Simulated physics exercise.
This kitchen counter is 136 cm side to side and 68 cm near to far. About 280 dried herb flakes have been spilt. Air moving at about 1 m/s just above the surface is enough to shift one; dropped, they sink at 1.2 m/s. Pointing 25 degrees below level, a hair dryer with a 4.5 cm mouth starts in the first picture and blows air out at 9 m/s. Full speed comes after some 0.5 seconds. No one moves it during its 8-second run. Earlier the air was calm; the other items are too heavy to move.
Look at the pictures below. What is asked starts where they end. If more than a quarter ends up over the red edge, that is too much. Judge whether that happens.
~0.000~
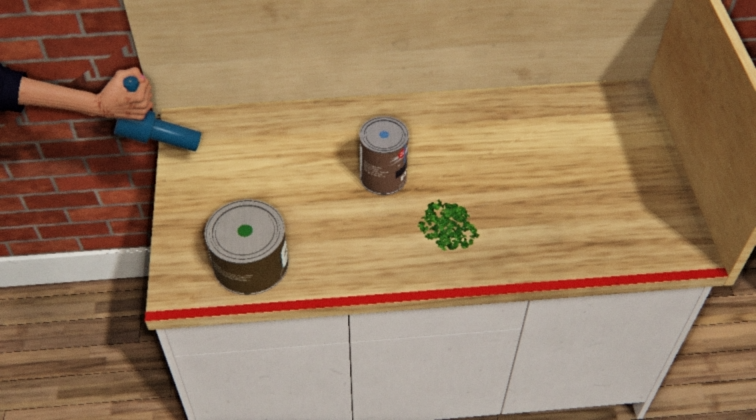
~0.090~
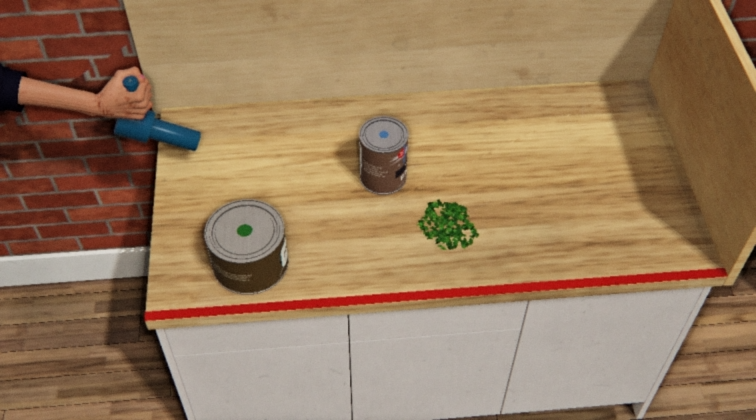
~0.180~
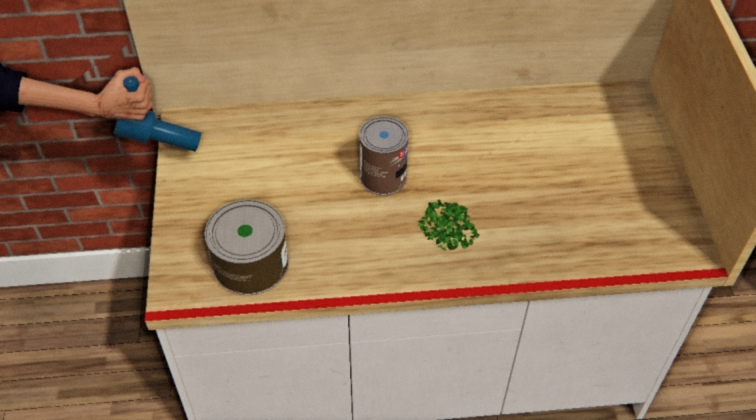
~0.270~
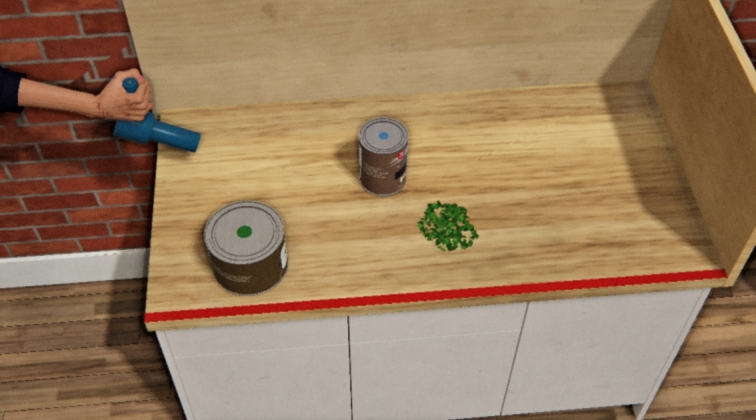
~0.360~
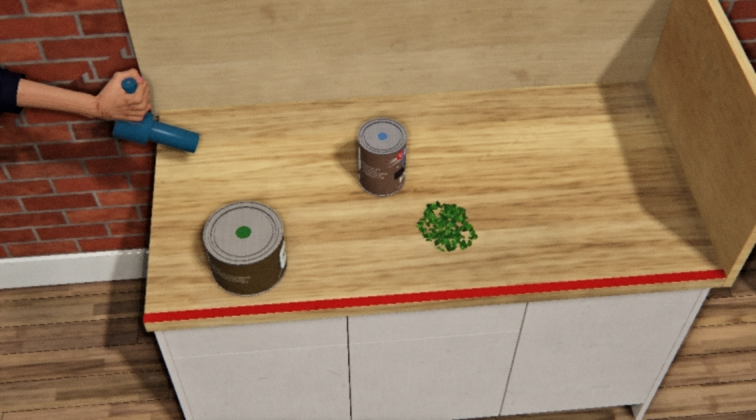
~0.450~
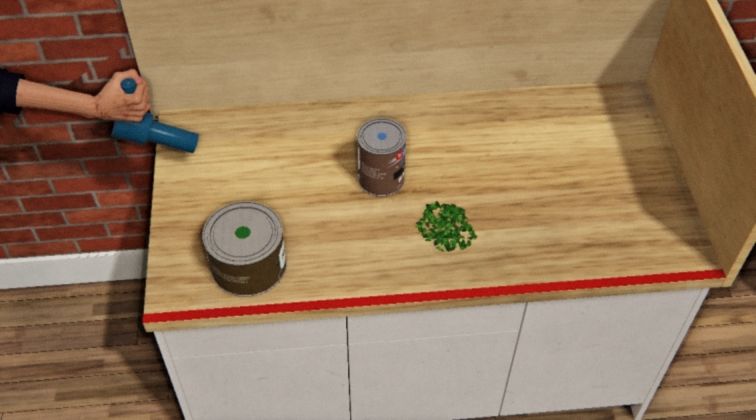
Judgement: It happens.
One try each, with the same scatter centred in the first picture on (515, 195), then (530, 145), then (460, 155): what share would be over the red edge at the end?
First try near 0 %, second near 0 %, third near 0 %.
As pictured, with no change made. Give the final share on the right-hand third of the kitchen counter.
30 %.
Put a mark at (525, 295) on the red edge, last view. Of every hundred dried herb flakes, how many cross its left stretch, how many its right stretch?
1 % left and 70 % right.
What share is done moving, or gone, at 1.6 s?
It comes to some 40 per cent.
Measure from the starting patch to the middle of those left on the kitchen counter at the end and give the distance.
The middle is roughly 55 cm from where it started.
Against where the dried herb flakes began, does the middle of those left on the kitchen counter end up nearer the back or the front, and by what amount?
It moves toward the near end, close to 5 cm.
After 1.6 s, 58 % are on the move or not yet settled, 54 % are over the red edge; the middle of those still in play is near (609, 250).
After 2.6 s, 38 % are on the move or not yet settled, 64 % are over the red edge; the middle of those still in play is near (662, 256).
After 4.4 s, 27 % are on the move or not yet settled, 72 % are over the red edge; the middle of those still in play is near (660, 234).
After 8.0 s, at the end, 75 % are over the red edge; the middle of those still in play is near (667, 232).
